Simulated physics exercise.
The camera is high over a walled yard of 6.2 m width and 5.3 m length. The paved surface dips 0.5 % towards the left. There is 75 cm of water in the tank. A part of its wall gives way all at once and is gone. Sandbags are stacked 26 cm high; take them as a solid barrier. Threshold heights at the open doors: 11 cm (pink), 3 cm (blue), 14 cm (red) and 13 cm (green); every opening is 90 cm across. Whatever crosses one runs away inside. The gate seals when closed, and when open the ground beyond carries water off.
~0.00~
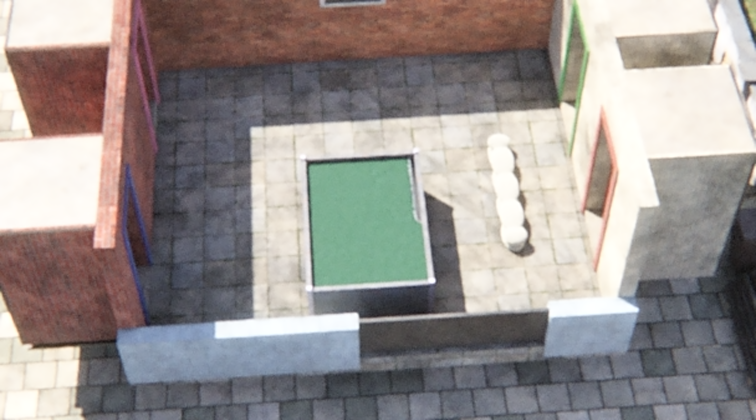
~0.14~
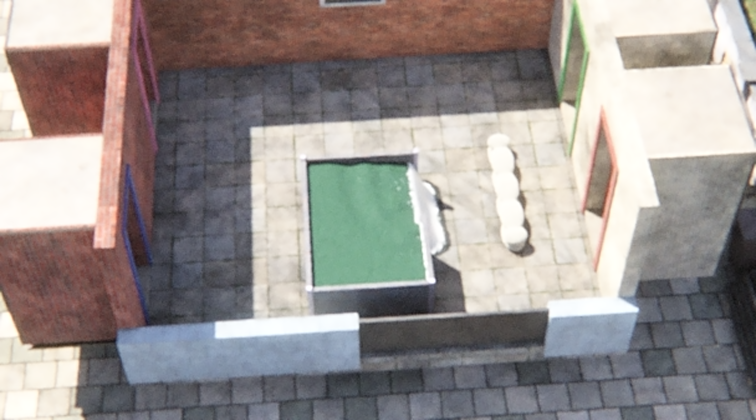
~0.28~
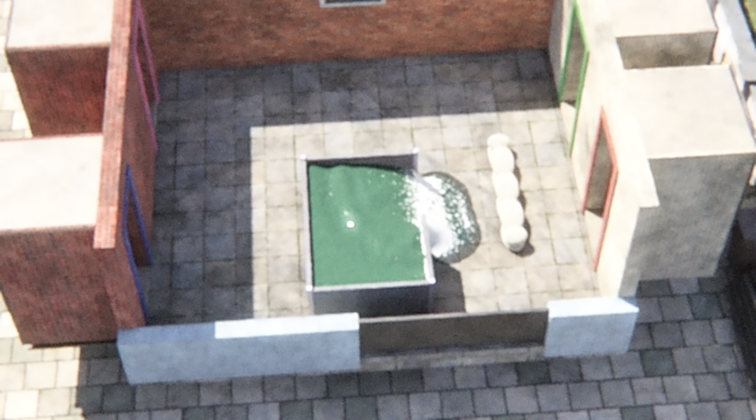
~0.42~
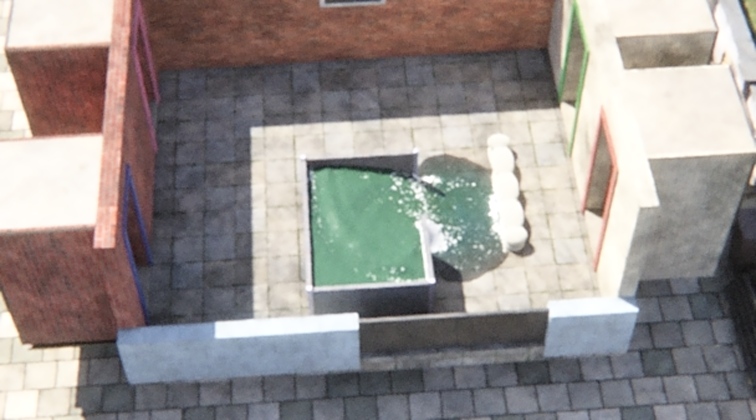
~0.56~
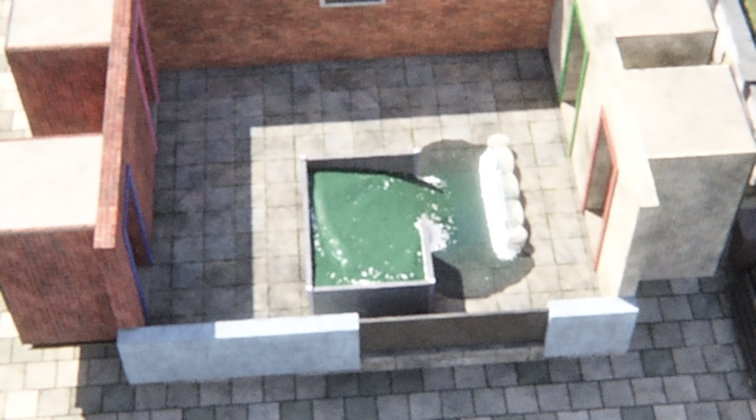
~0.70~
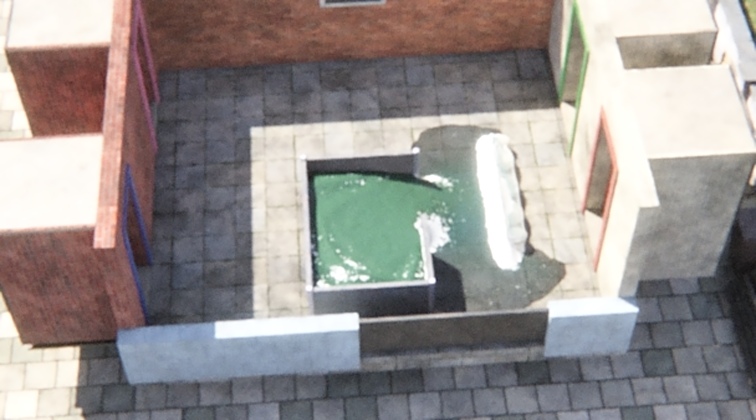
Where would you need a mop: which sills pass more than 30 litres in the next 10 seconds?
The water let in: At the pink door it stays under the limit; at the blue door it passes the limit; at the red door it keeps below the limit; at the green door it keeps below the limit.
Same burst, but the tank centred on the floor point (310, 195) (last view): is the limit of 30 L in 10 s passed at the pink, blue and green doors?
Then: Pink below, blue over, green past it.
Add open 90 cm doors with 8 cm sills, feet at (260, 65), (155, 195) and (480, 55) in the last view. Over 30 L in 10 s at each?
In turn: Under, under, above.
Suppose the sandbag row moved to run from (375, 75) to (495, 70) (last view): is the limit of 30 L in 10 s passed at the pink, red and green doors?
Against that limit: Pink not over, red past it, green past it.
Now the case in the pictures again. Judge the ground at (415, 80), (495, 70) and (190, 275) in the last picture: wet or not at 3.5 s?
In that order: Flooded, under water, not reached.
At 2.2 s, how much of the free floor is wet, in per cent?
Some 45 per cent of it.
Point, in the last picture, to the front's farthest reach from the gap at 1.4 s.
At about (510, 63).
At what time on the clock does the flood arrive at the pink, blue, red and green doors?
Arrival: Pink 4.0 s, blue 4.5 s, red 1.3 s, green 1.5 s.
After 1.4 s water covers 35 % of the floor and is deepest (48 cm) near (488, 208); pink door not reached, blue door not reached, red door 8 cm at the sill, 0 L in, green door not reached.
After 2.2 s water covers 45 % of the floor and is deepest (38 cm) near (488, 208); pink door not reached, blue door not reached, red door 13 cm at the sill, 1 L in, green door 11 cm at the sill, 0 L in.
After 3.5 s water covers 55 % of the floor and is deepest (26 cm) near (521, 332); pink door not reached, blue door not reached, red door 11 cm at the sill, 3 L in, green door 7 cm at the sill, 0 L in.
After 6.0 s water covers 80 % of the floor and is deepest (18 cm) near (551, 94); pink door 15 cm at the sill, 2 L in, blue door 9 cm at the sill, 20 L in, red door 5 cm at the sill, 3 L in, green door 16 cm at the sill, 5 L in.
After 10.0 s water covers 95 % of the floor and is deepest (16 cm) near (160, 357); pink door 12 cm at the sill, 13 L in, blue door 11 cm at the sill, 84 L in, red door 8 cm at the sill, 4 L in, green door 9 cm at the sill, 9 L in.
